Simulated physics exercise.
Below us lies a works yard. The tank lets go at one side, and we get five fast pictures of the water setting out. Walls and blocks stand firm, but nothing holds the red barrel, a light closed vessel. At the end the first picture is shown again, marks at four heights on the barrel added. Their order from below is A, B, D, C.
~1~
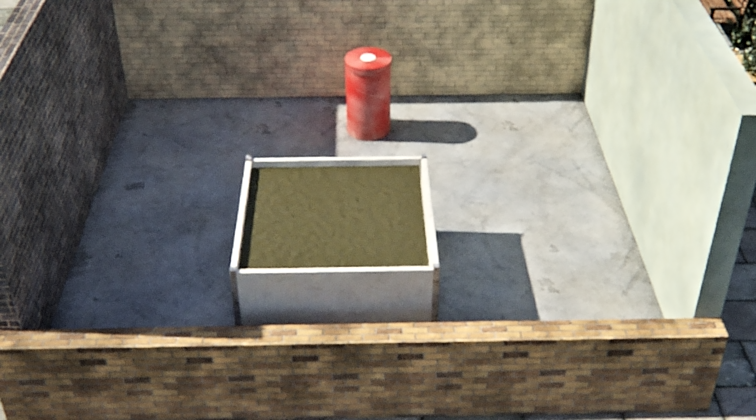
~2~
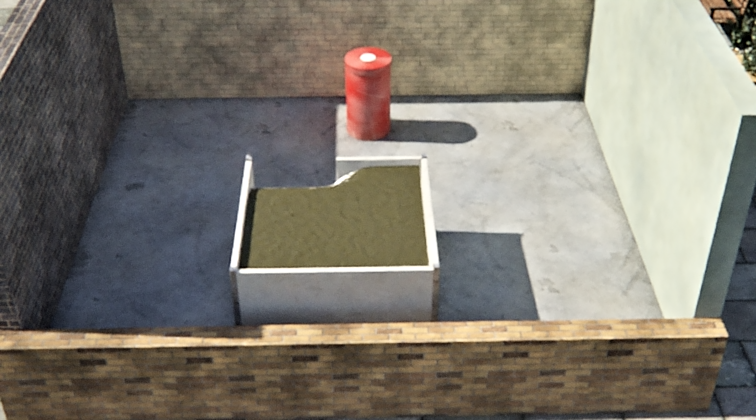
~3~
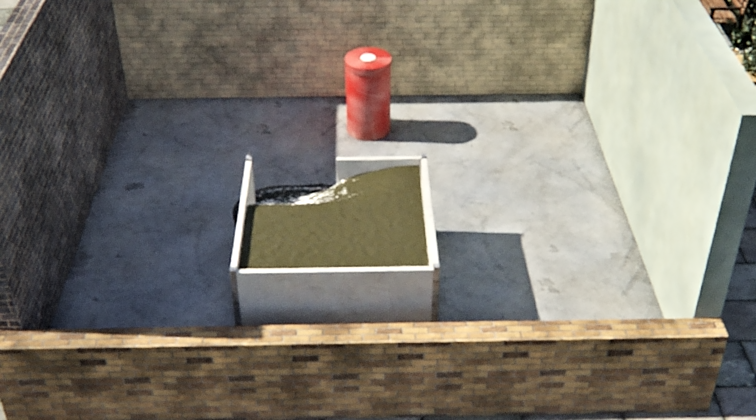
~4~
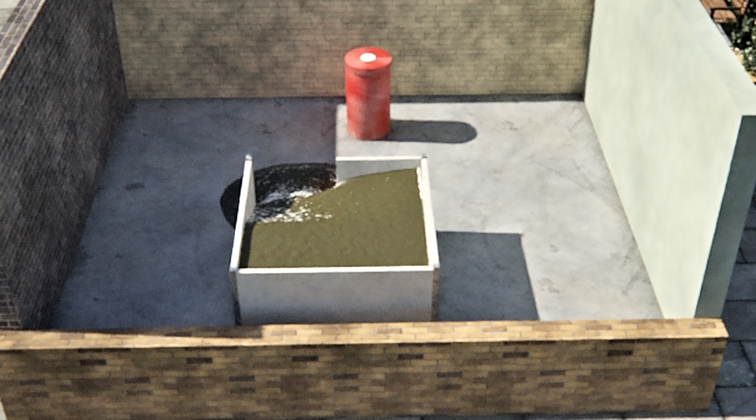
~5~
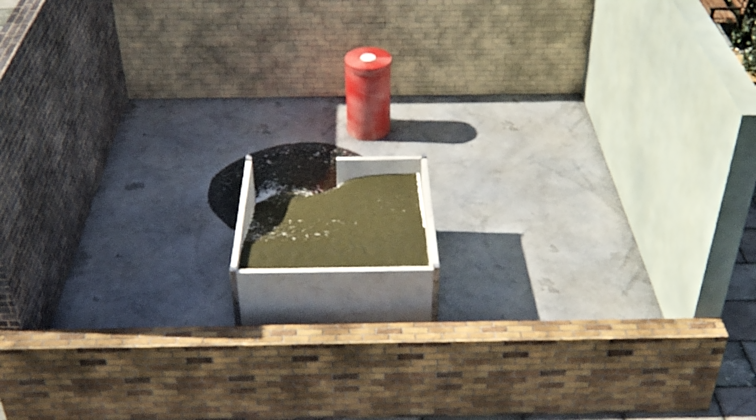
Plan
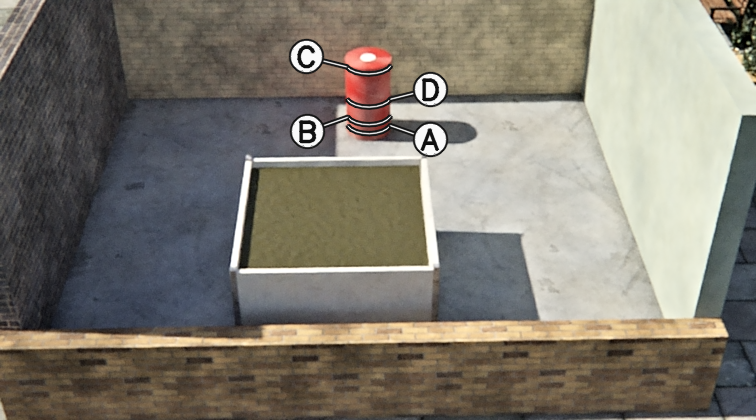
At first, a square white tank full of murky greenish-brown liquid stands in a walled yard, with a red barrel behind it. Then the left part of its back wall is gone, and the liquid dips and pours out through the gap, foaming as a dark pool spreads across the ground behind and left.
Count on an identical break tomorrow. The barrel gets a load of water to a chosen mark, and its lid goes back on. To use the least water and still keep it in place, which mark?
The limit is D.
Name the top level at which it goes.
That is level B.
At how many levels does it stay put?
Two.
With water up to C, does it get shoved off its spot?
No, not at all.
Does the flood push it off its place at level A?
Yes, it does.
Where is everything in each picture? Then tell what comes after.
In the first frame, lid of the red barrel at (368, 58); tank full, its middle at (336, 217).
In the second frame, water covers 2 % of the ground, mostly out of sight from here.
In the third frame, water covers 4 % of the ground, mostly out of sight from here.
In the fourth frame, water covers 7 % of the ground, mostly out of sight from here.
In the fifth frame, lid of the red barrel at (368, 58); 10 % of the ground under water, its edge towards the barrel at (341, 152).
In white, A at (369, 133); B at (369, 124); C at (369, 73); D at (369, 107); from the bottom up A, B, D, C.
If A is chosen, it is pushed about 5 times its own width away.
If B is chosen, it is pushed about its own width away.
If C is chosen, it does not move.
If D is chosen, it does not move.
